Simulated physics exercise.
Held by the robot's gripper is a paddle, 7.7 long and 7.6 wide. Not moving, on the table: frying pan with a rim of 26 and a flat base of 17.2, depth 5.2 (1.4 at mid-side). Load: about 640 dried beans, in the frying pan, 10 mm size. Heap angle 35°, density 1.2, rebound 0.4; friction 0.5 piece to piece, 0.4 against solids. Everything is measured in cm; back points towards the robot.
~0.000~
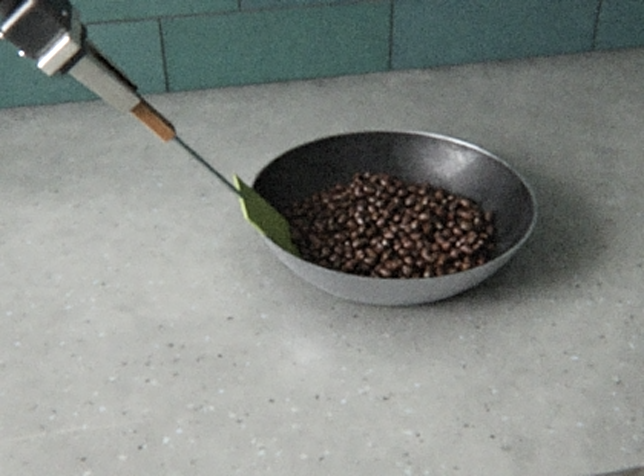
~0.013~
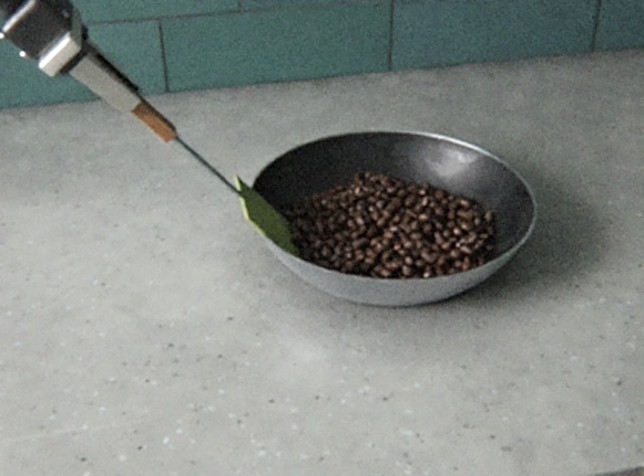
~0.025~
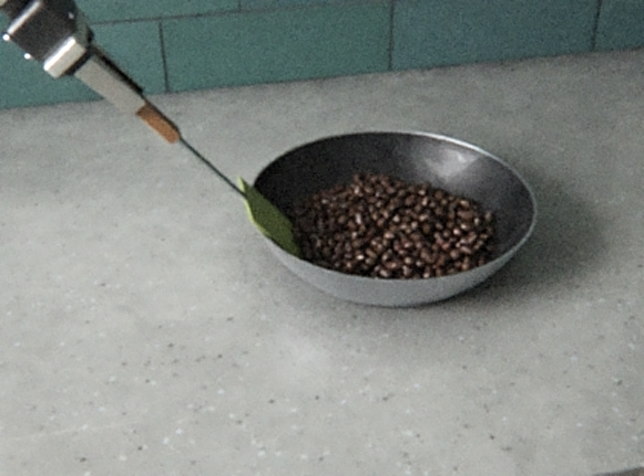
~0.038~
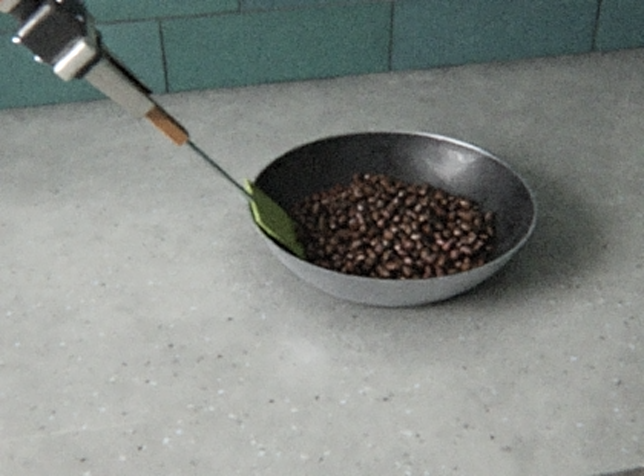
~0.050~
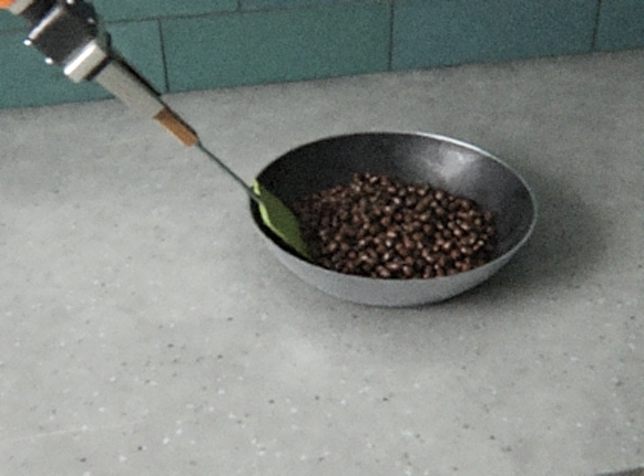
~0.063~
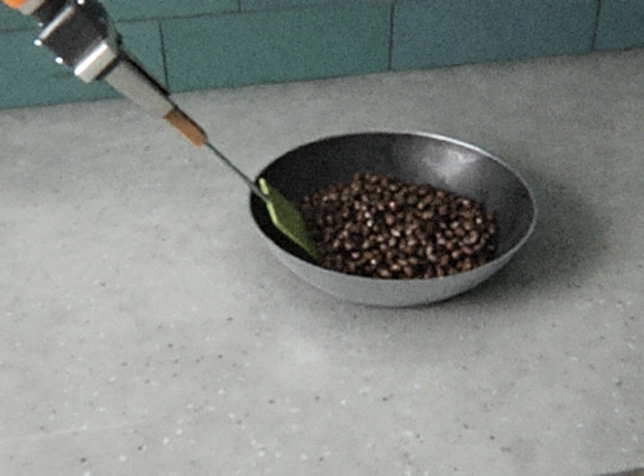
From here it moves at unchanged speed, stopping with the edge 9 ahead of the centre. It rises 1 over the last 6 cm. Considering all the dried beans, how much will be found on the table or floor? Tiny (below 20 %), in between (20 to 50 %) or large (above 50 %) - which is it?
Tiny, so below 20 %.
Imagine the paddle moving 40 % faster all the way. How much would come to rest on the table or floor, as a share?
Estimated result: Some 15 %.
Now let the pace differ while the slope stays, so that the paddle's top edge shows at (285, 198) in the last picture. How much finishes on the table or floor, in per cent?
Near 20 in a hundred.
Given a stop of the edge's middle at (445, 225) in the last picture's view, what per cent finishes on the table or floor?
0 %, roughly.
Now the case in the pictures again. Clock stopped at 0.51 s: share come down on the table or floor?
It comes to some 10 in a hundred.
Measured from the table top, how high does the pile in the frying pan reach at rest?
Some 7.0 cm above the table.
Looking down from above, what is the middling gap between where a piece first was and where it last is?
Distance: Near 5 cm.
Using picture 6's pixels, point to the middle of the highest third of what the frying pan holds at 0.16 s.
(424, 219).
After 0.16 s, sloping 51°, highest piece 4 above the table; 637 in the frying pan.
After 0.26 s, sloping 51°, highest piece 6 above the table; 637 in the frying pan.
After 0.51 s, sloping 51°, highest piece 7 above the table; 569 in the frying pan, 60 on the table or floor, 8 on the blade or in flight.
After 1.56 s, sloping 51°, highest piece 7 above the table; 569 in the frying pan, 68 on the table or floor.
At rest, 569 in the frying pan, 68 on the table or floor. That is 11 % on the table or floor.
